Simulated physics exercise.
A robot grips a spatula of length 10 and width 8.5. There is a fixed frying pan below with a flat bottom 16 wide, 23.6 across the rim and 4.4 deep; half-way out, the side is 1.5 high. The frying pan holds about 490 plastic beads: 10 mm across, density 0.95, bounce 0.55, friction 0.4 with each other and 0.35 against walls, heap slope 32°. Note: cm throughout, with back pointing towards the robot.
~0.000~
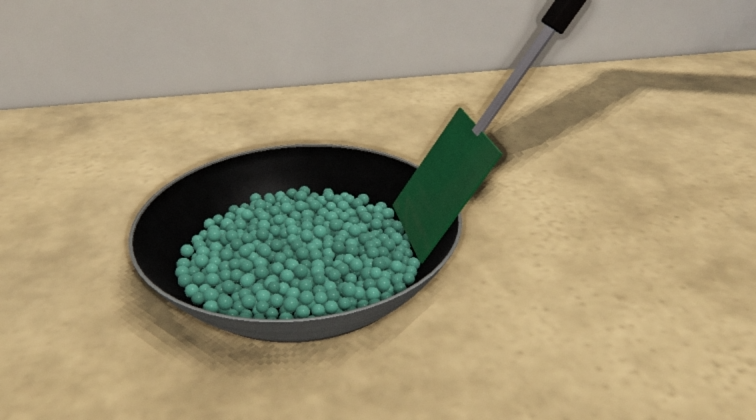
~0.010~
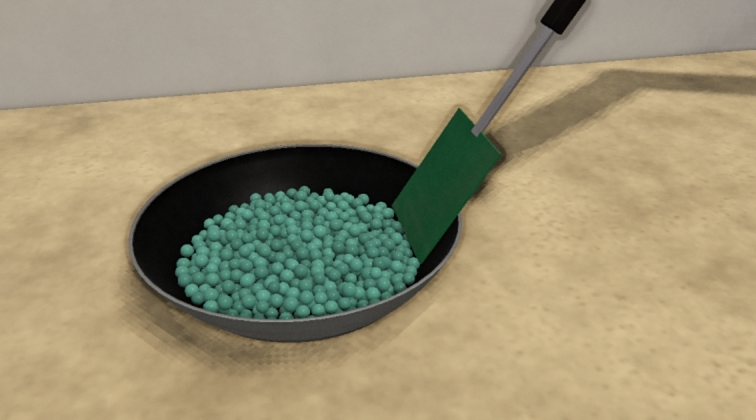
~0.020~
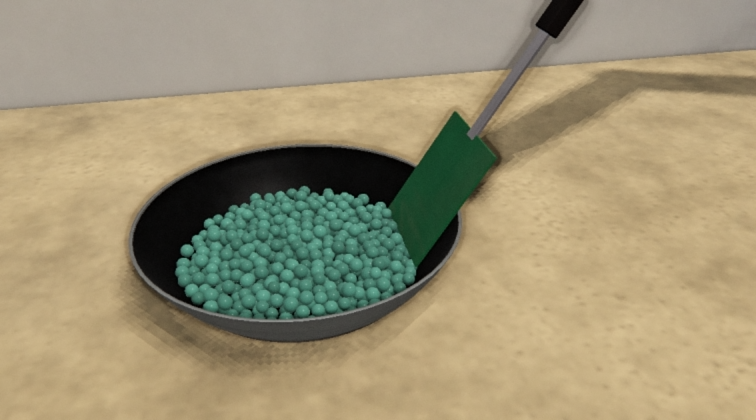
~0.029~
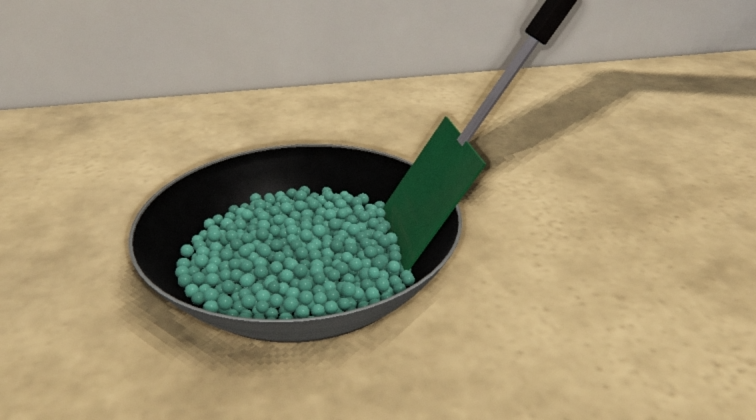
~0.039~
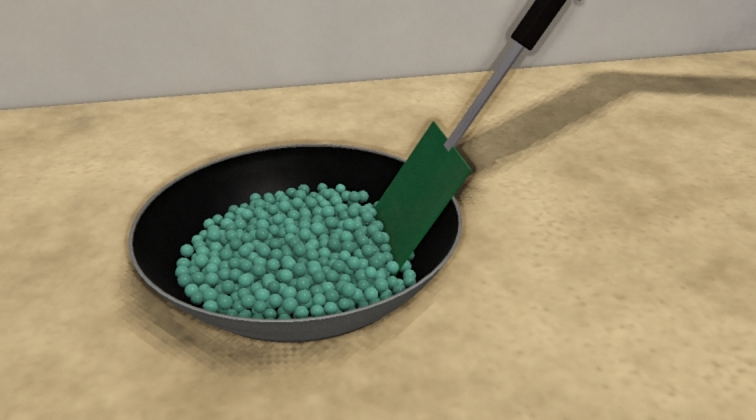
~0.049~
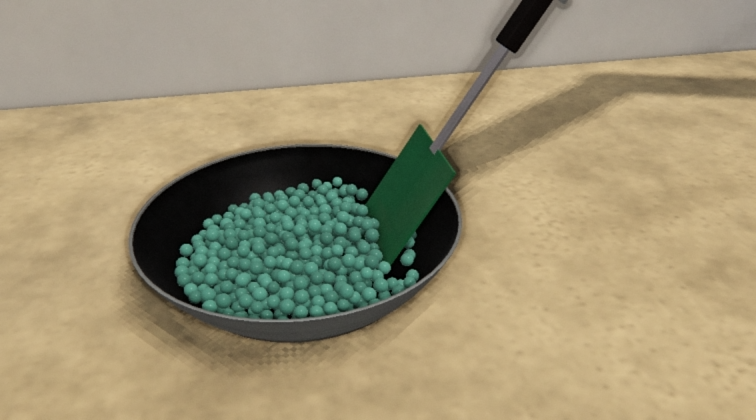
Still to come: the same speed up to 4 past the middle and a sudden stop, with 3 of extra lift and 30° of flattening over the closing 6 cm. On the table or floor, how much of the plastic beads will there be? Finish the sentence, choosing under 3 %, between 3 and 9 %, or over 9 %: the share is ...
The share is between 3 and 9 %.
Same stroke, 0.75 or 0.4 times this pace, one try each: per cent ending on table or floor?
I'd say near 0 and then near 0 per cent.
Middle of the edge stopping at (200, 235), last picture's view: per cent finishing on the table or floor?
Around 20 percent.
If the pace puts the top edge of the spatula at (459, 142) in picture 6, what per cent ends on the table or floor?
I'd say around 0 per cent.
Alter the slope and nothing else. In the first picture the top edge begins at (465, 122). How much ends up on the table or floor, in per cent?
Around 5 percent ends up on the table or floor.
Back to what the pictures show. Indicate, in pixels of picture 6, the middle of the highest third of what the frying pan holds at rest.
It is centred near (205, 249) in the last view.
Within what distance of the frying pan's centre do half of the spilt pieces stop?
It's around 32 cm.
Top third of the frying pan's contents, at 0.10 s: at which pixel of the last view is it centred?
It is centred at roughly (287, 234).
By 0.07 s, sloping 56°, highest piece 12 above the table; 493 in the frying pan, 1 on the blade or in flight.
By 0.10 s, sloping 45°, highest piece 21 above the table; 493 in the frying pan, 1 on the blade or in flight.
By 0.31 s, sloping 27°, highest piece 78 above the table; 473 in the frying pan, 18 on the table or floor, 3 on the blade or in flight.
By 1.36 s, sloping 27°, highest piece 4 above the table; 472 in the frying pan, 22 on the table or floor.
Final count, 472 in the frying pan, 22 on the table or floor. That is 4 % on the table or floor.
